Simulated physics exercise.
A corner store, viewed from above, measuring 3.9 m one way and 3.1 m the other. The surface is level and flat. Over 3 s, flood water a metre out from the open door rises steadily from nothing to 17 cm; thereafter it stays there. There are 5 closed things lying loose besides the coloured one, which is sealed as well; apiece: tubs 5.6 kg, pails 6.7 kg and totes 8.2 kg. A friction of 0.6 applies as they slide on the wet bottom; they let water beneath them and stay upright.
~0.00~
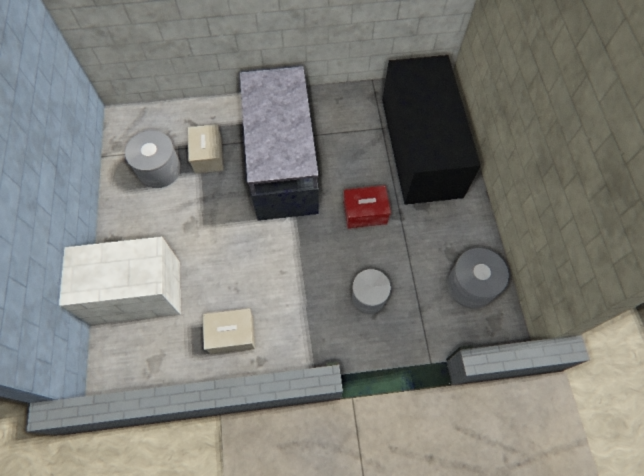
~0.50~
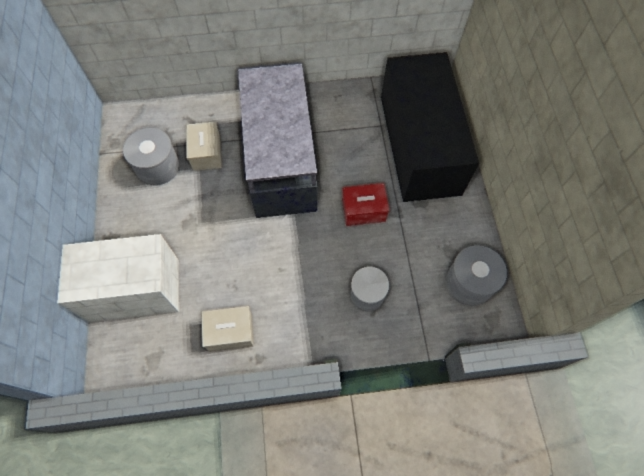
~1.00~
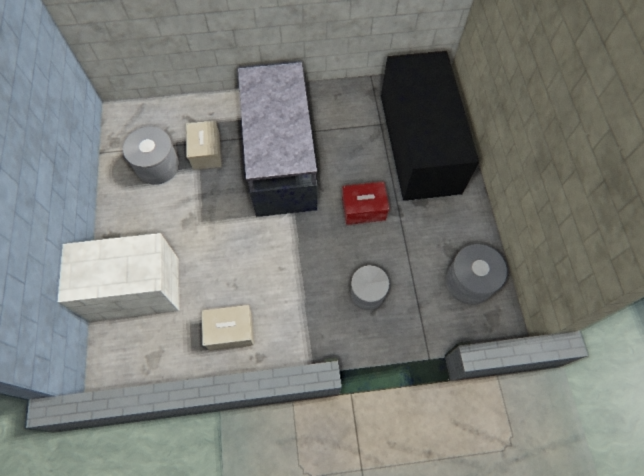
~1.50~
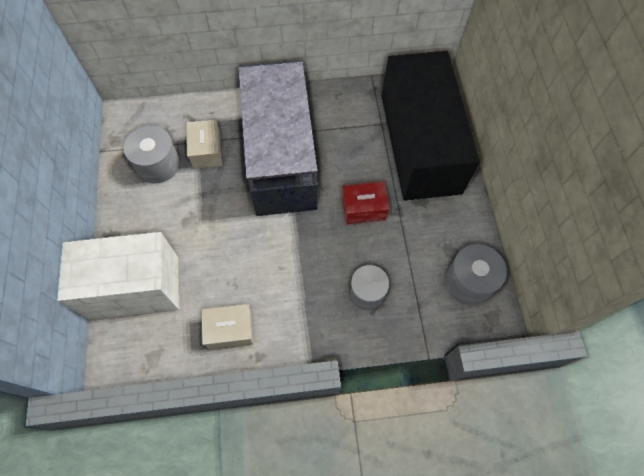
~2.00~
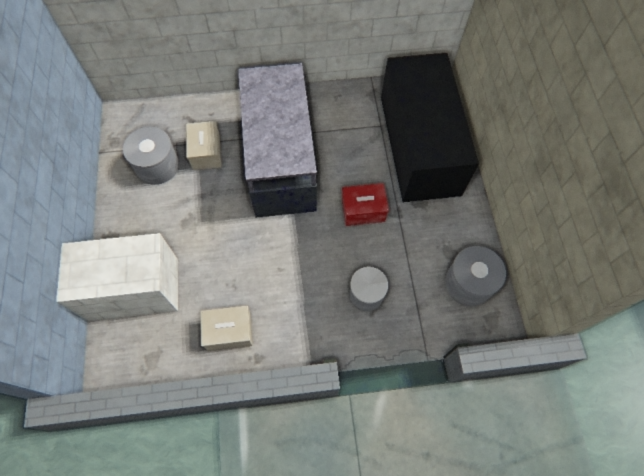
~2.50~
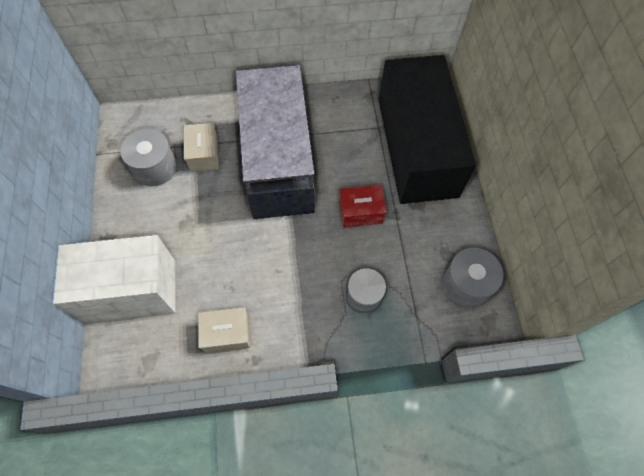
A tall black block stands at the upper right of a walled corner store seen from high above, with a long purple-grey-topped block left of it and a white block at the lower left. A red tote sits near the middle, among three grey pails and two tan totes. Greenish water spreads over the ground outside, then enters through the front gap toward the nearest pail, while the loose things stay put and the view barely shifts.
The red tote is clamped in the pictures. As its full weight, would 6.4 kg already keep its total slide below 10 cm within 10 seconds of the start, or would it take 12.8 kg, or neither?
No listed ballast does the job.
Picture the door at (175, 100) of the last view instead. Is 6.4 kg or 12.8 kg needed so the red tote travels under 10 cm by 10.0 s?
Under that setup, the light option succeeds.
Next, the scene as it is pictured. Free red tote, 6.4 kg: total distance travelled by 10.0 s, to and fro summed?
300 cm in all.
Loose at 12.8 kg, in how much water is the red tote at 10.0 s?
Depth: Approx. 11 cm.
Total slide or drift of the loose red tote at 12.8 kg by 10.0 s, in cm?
About 100 cm.
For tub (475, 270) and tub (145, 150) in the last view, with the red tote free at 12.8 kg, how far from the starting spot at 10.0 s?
Net displacement, in order: 50 cm; 60 cm.
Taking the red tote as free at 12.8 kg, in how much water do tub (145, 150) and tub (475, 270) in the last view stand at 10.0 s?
9 and 7 cm.
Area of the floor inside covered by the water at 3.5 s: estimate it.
I'd put it close to 2.5 m2.
After 3.5 s the red tote would be 0 cm from its start with 6.4 kg and 0 cm from its start with 12.8 kg; 1 cm of water round it then.
After 4.5 s the red tote would be 14 cm from its start with 6.4 kg and 3 cm from its start with 12.8 kg; 5 cm of water round it then.
After 7.0 s the red tote would be 127 cm from its start with 6.4 kg and 14 cm from its start with 12.8 kg; 7 cm of water round it then.
After 10.0 s the red tote would be 221 cm from its start with 6.4 kg and 99 cm from its start with 12.8 kg; 11 cm of water round it then.
